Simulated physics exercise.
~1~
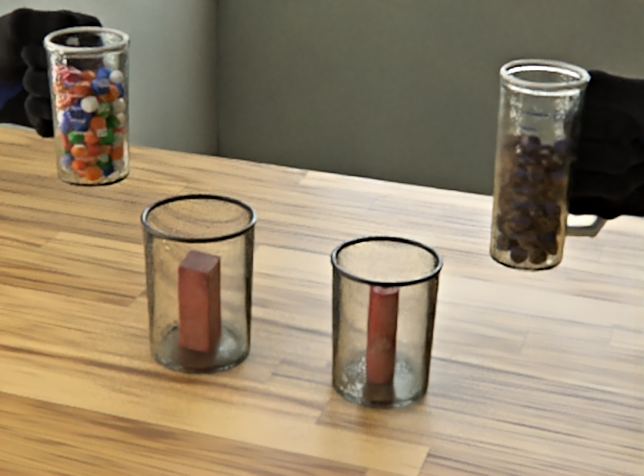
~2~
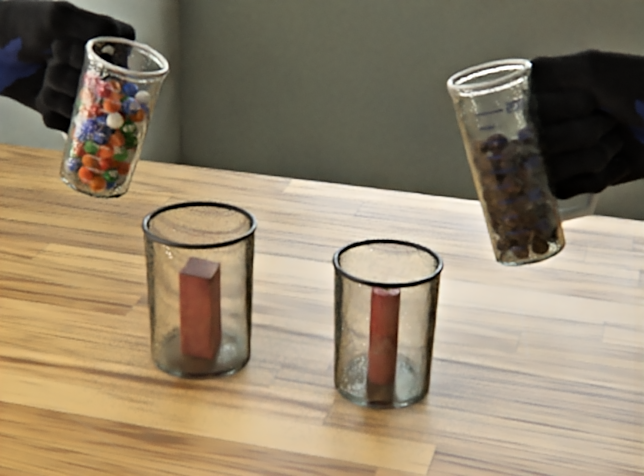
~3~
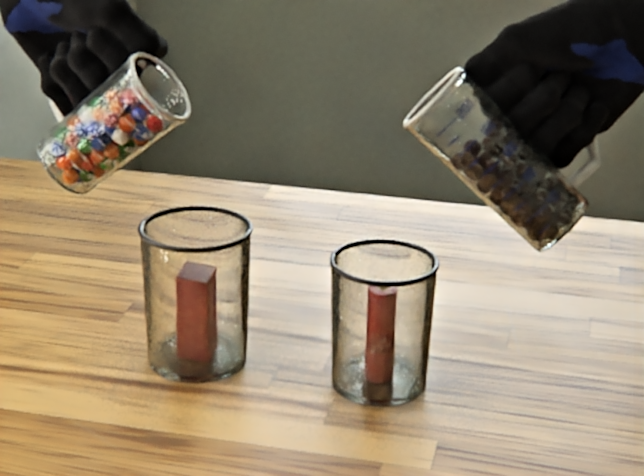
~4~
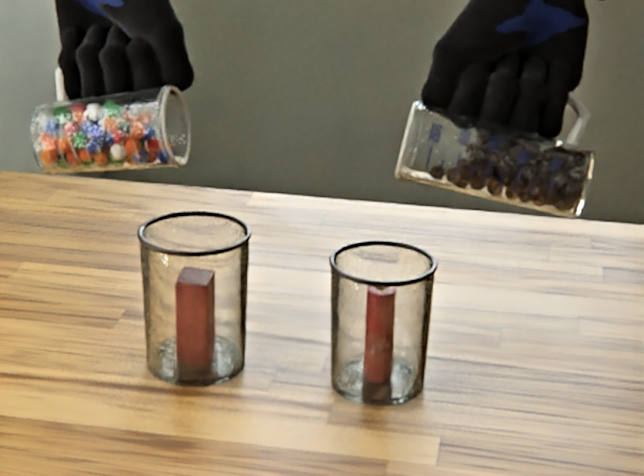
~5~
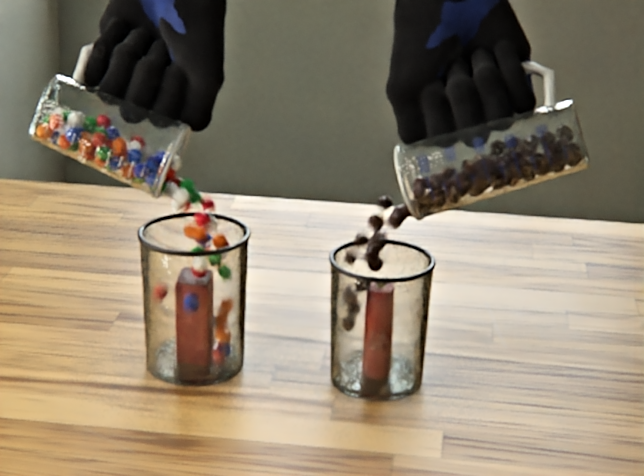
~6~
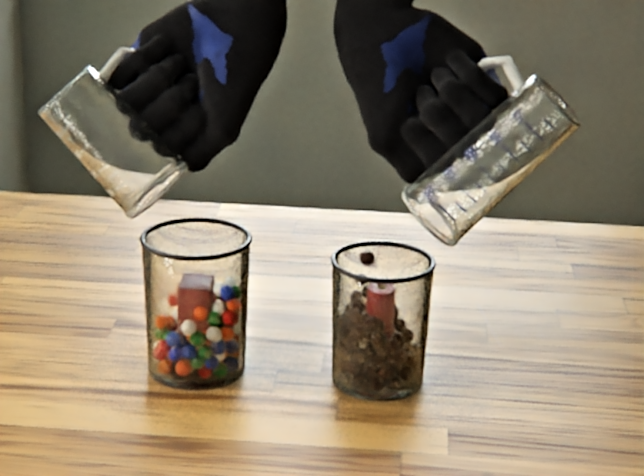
Gloved hands tipping colourful beads and dark beads into two glasses, half filling them, with the reddish blocks inside still showing.
